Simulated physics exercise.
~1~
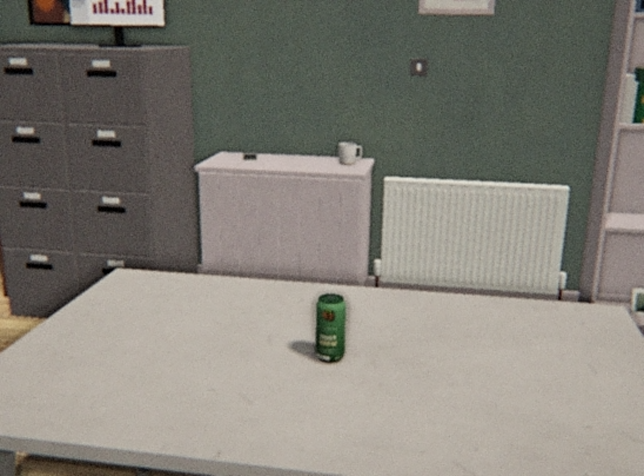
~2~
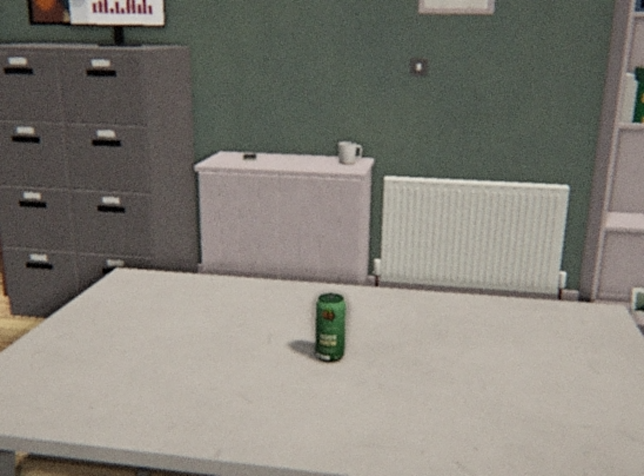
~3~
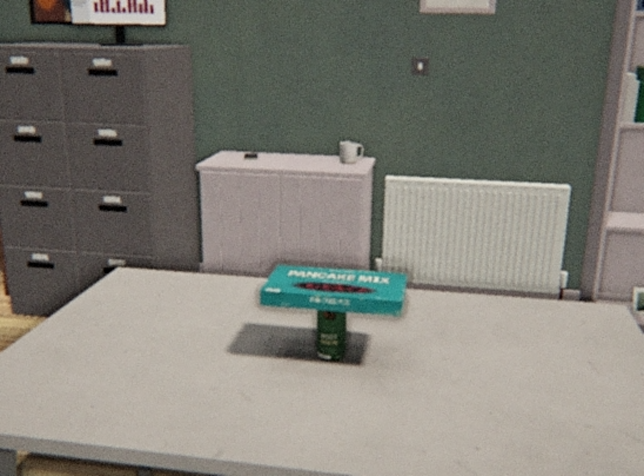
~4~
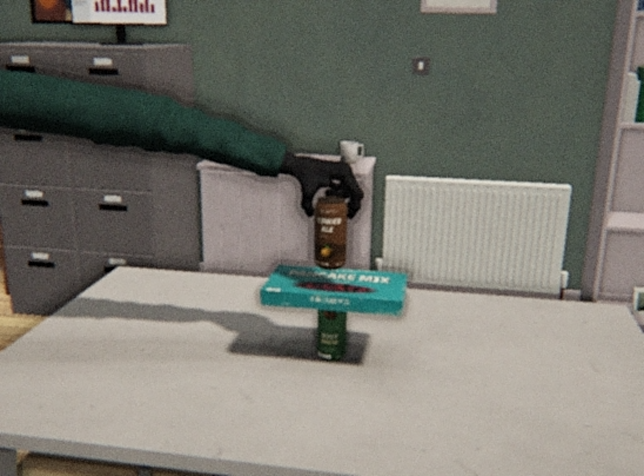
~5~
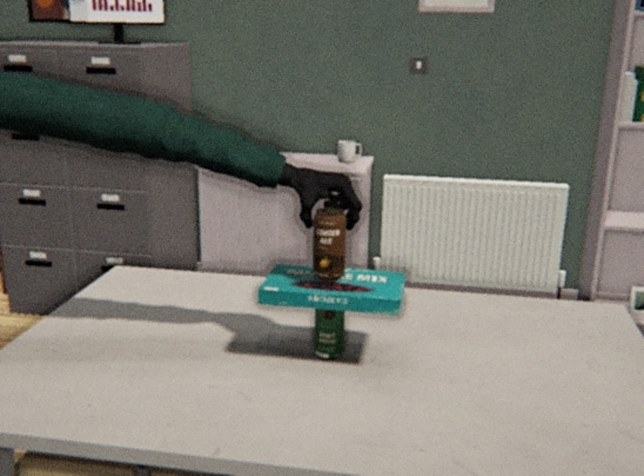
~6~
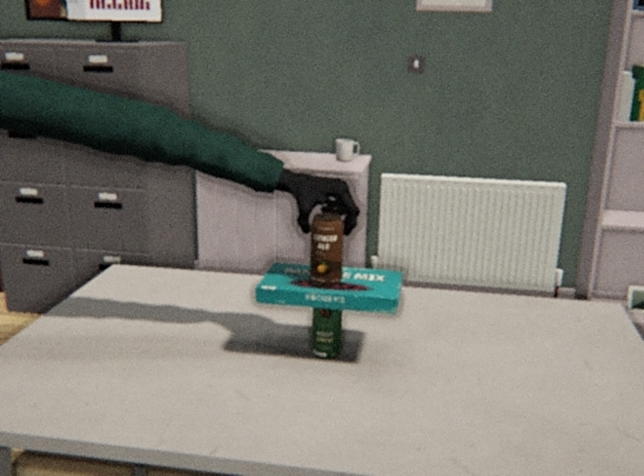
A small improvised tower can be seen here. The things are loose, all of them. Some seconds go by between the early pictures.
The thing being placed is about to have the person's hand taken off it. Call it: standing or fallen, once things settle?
Standing.
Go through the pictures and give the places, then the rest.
In the first frame, the last thing is not in view yet; green can (331, 329).
In the second frame, the last thing is not in view yet; green can (331, 328).
In the third frame, the last thing is not in view yet; green can (332, 328).
In the fourth frame, still above its spot; brown can (330, 233); green can (332, 327).
In the fifth frame, still above its spot; brown can (329, 244); green can (330, 326).
In the sixth frame, in place under the hand; brown can (327, 250); green can (327, 325).
Then, 0.60 s later than the last frame, all is still.
Then, 1.40 s later than the last frame, brown can resting near (327, 250).
When it is over, all 3 as before. End places, in pixels of the last picture, brown can near (327, 251). The stack stays up.
